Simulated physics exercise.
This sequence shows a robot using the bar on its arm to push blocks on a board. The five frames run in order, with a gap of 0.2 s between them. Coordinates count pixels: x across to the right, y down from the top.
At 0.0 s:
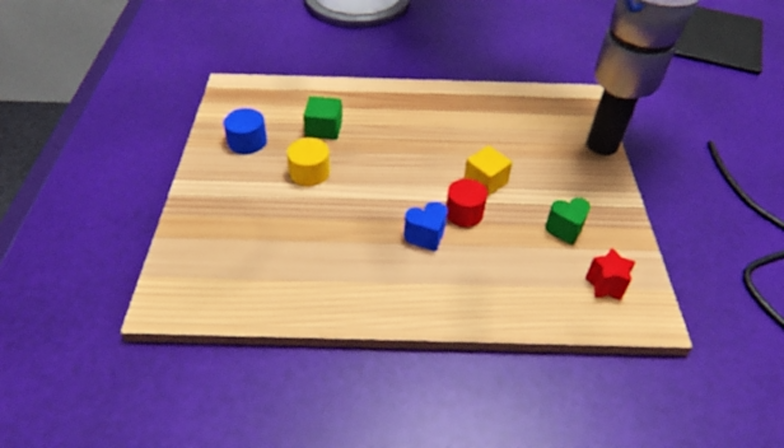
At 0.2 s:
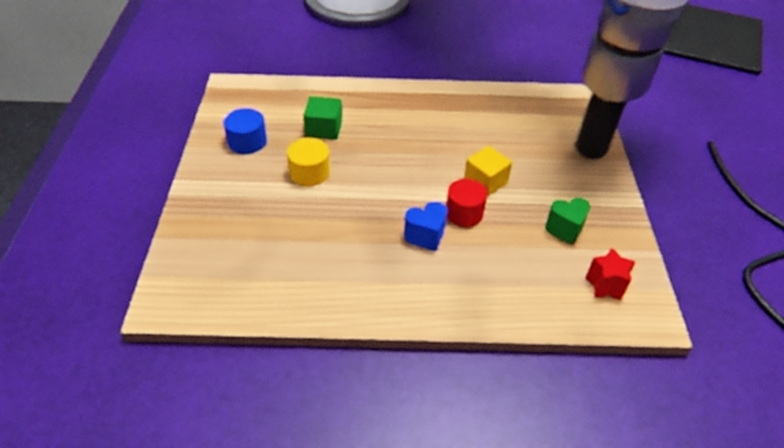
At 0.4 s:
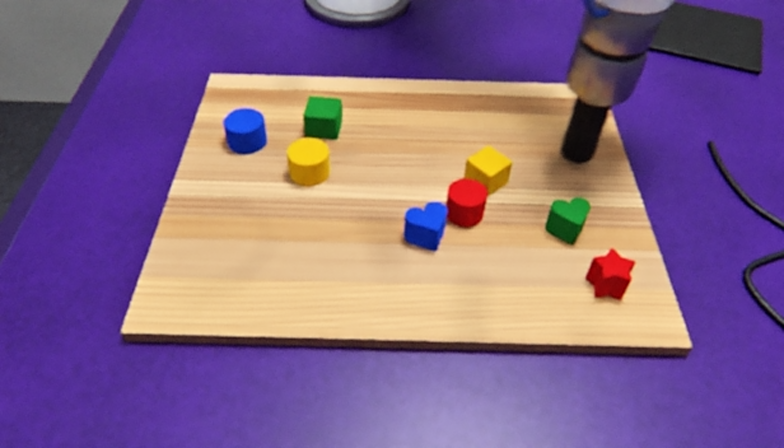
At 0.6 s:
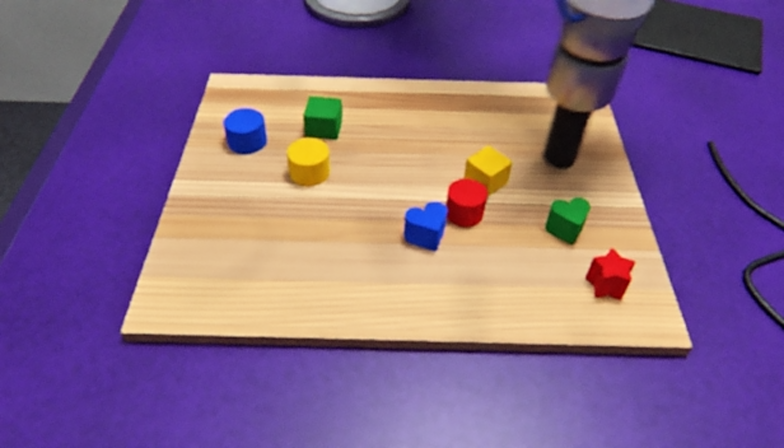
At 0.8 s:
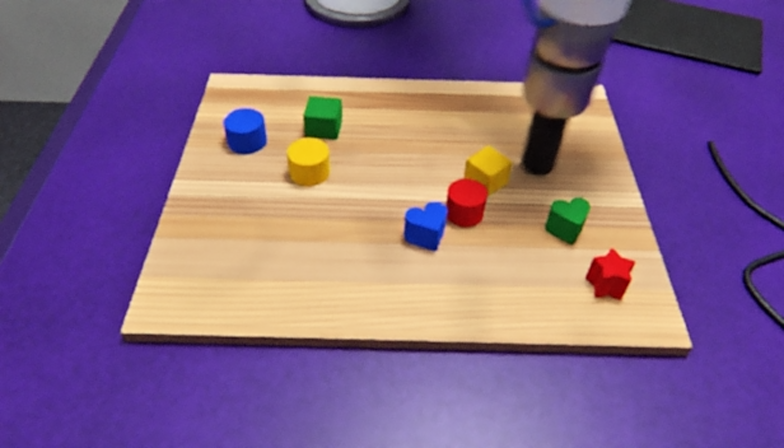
A light wooden board lies on a purple tabletop, seen from above at an angle by a still camera. A blue cylinder, green cube and yellow cylinder sit toward the upper left, with a blue heart, red cylinder and yellow block near the middle and a green heart and red star at right. The robot arm's black bar glides left and slightly down from the upper right, while every block stays still.
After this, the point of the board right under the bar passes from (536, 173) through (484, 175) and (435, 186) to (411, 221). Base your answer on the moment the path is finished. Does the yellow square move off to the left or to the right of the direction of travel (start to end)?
My answer: Right.
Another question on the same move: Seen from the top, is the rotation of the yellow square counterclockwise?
I believe not.
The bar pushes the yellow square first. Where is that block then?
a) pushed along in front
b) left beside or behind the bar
I choose b.
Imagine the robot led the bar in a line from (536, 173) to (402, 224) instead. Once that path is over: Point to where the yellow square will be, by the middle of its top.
Most likely (439, 161).
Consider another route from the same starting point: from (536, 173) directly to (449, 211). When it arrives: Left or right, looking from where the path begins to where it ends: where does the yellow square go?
The yellow square is shifted sideways to the right, facing along the path from start to end.
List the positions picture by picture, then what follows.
Lower end of the bar (602, 145), tops of blocks, blue heart (428, 214), red cylinder (468, 191), yellow square (490, 160), in the first frame.
Bar (591, 148), blocks as before, in the second frame.
Bar (577, 153), blocks as before, in the third frame.
Bar (559, 158), blocks as before, in the fourth frame.
Bar (538, 164), blue heart (428, 214), red cylinder (468, 191), yellow square (490, 160), in the fifth frame.
The first path, step by step. One third of the way, bar (485, 166); yellow square (457, 163).
Two thirds of the way, bar (435, 177); yellow square (404, 172), turned 20° clockwise.
At the end, bar (412, 212); blue heart (429, 222); red cylinder not moved; yellow square (384, 181), turned 65° clockwise.
